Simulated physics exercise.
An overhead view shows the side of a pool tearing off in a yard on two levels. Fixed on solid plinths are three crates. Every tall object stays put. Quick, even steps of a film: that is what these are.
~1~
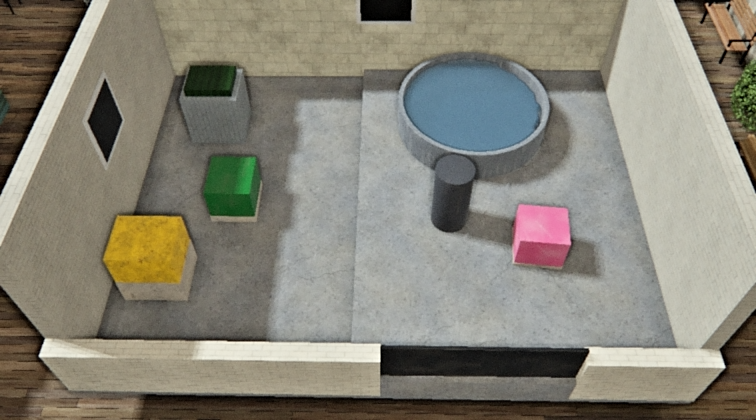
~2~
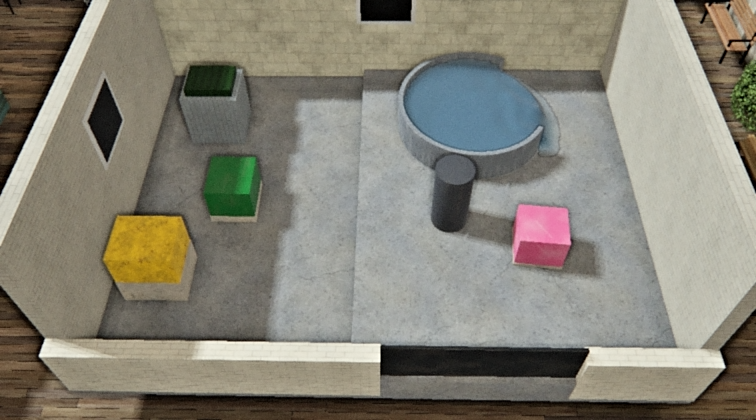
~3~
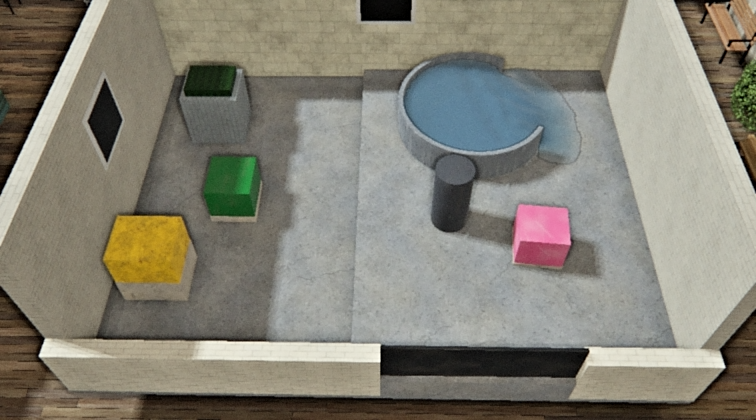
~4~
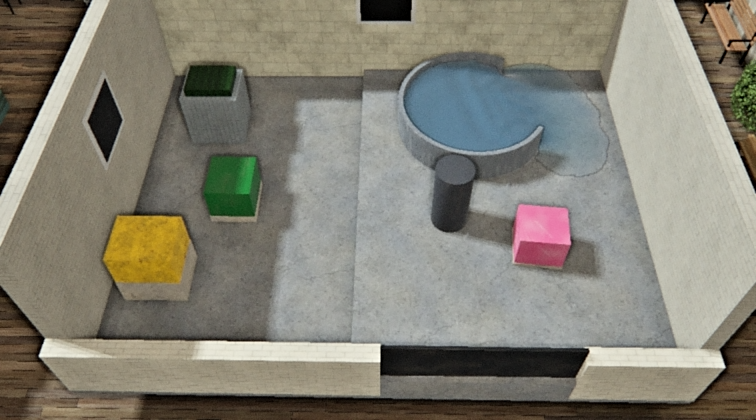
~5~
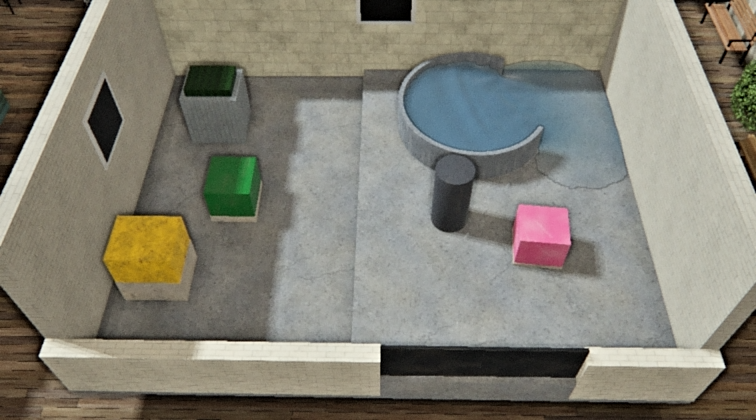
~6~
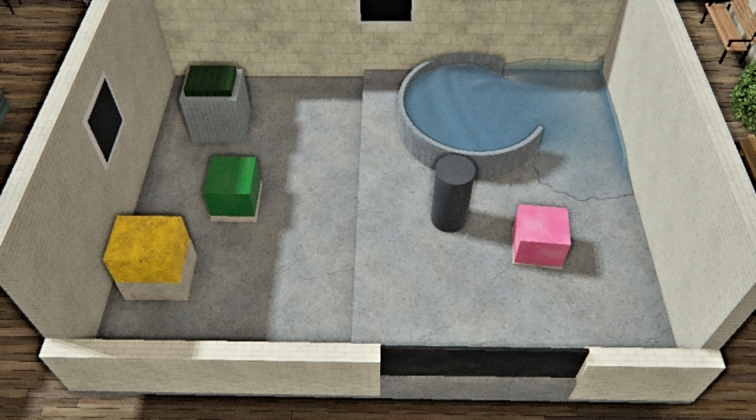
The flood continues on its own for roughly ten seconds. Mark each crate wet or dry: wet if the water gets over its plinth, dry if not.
Pink crate wet, green crate dry, yellow crate dry.
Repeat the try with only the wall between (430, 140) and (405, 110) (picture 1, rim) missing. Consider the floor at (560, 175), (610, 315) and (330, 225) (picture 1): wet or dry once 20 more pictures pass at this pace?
In sequence: Untouched, untouched, inundated.
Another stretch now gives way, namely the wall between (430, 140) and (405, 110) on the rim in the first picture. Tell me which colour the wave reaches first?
The crate marked green.
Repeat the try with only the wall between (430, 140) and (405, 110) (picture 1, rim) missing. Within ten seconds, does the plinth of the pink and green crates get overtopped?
As I see it, the pink one is not reached, and the green one gets reached.
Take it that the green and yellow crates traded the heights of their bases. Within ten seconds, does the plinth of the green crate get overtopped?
Green: Untouched.
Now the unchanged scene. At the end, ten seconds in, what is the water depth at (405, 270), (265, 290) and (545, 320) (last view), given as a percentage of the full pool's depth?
I'd say close to 6, 4 and 12 percent.
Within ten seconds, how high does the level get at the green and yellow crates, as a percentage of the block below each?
Close to 50 per cent, and close to 20 per cent, in that order.
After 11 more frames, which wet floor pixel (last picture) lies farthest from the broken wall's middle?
Best guess: Near (673, 342).
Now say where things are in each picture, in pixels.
The first frame shows still water in the round pool at (473, 104).
In the second frame, the front is at a hidden place, out from the gap at (535, 106).
In the third frame, water pours out at (535, 108) and has run to (570, 159).
In the fourth frame, water pours out at (535, 108) and has run to (591, 168).
In the fifth frame, the front is at (625, 168), out from the gap at (534, 108).
In the sixth frame, the front is at (630, 188), out from the gap at (534, 108).
A moment on, water covers 10 % of the floor; the pink crate not reached, the green crate not reached, the yellow crate not reached.
Next, water covers 20 % of the floor; the pink crate water round its plinth, the green crate not reached, the yellow crate not reached.
Then, water covers 30 % of the floor; the pink crate water round its plinth, the green crate not reached, the yellow crate not reached.
Later, water covers 55 % of the floor; the pink crate water round its plinth, the green crate water round its plinth, the yellow crate not reached.
In the end, water covers 85 % of the floor; the pink crate was topped, the green crate stayed above the water, the yellow crate stayed above the water.
